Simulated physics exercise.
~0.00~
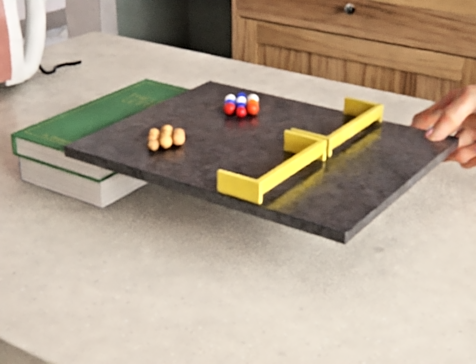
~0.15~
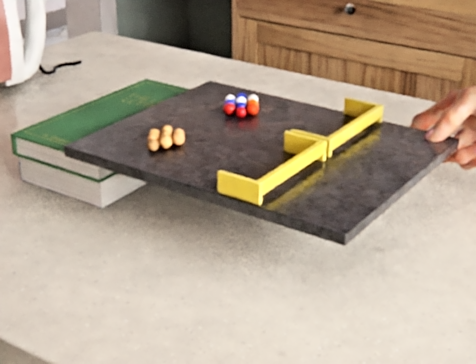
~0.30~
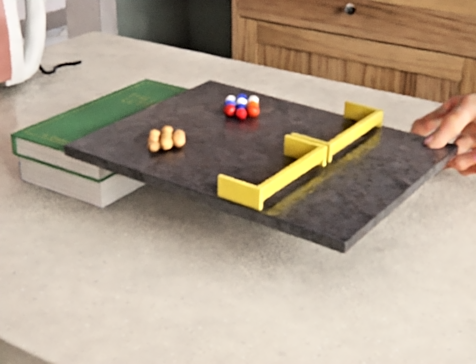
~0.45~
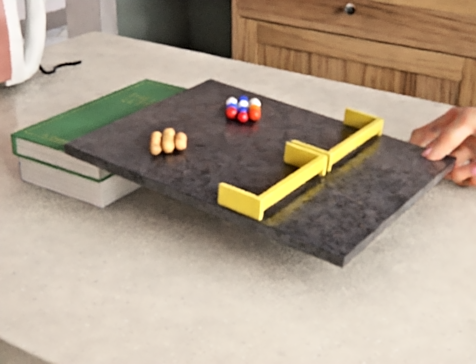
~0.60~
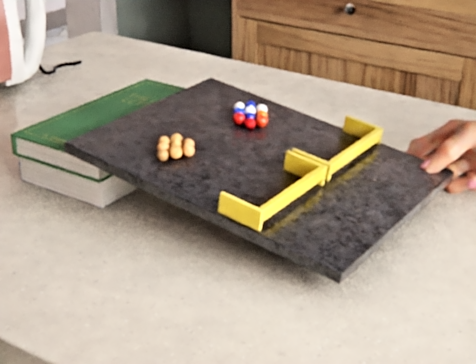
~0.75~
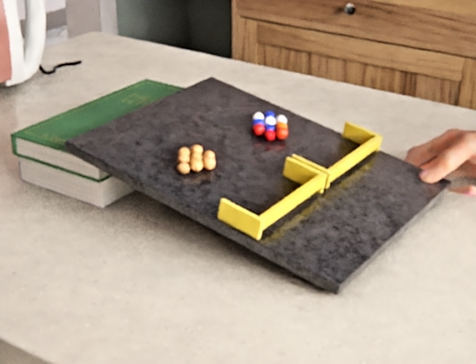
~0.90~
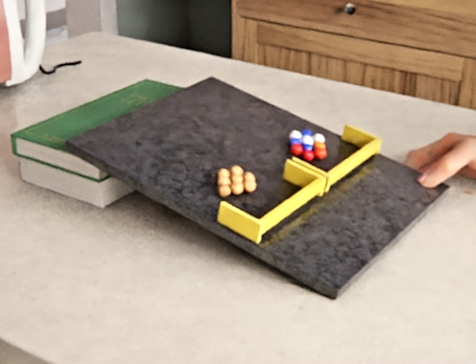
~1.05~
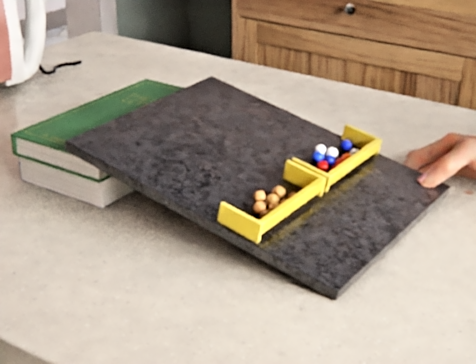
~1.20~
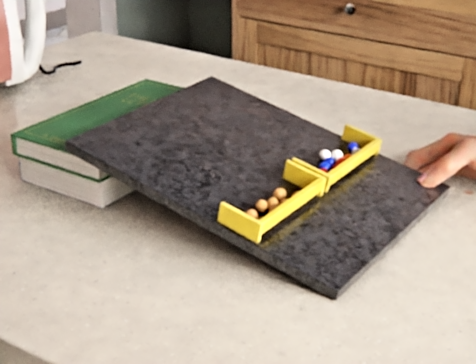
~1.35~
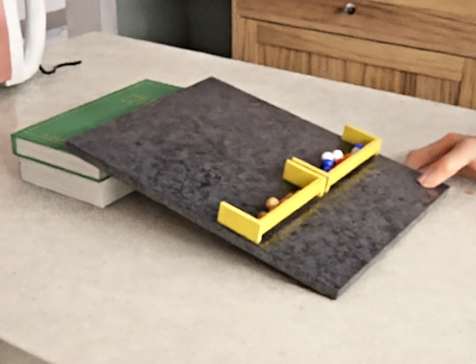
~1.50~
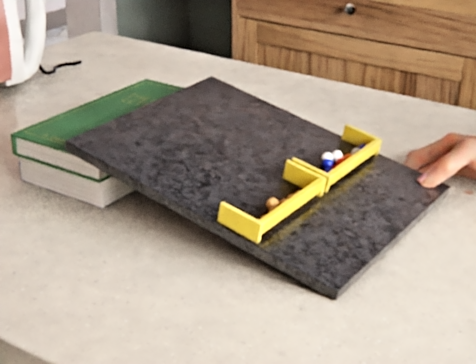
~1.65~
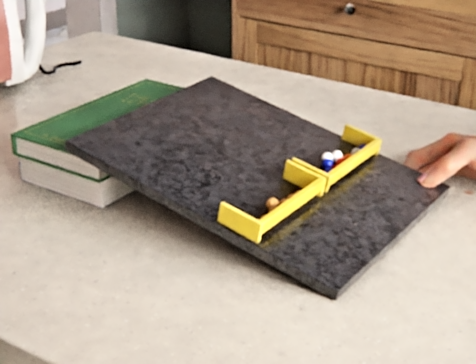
The video shows a dark board propped on a green book, holding orange balls and a red, white and blue group. A hand lowers the board's right end toward the counter, and both groups roll down and come to rest behind yellow barriers.
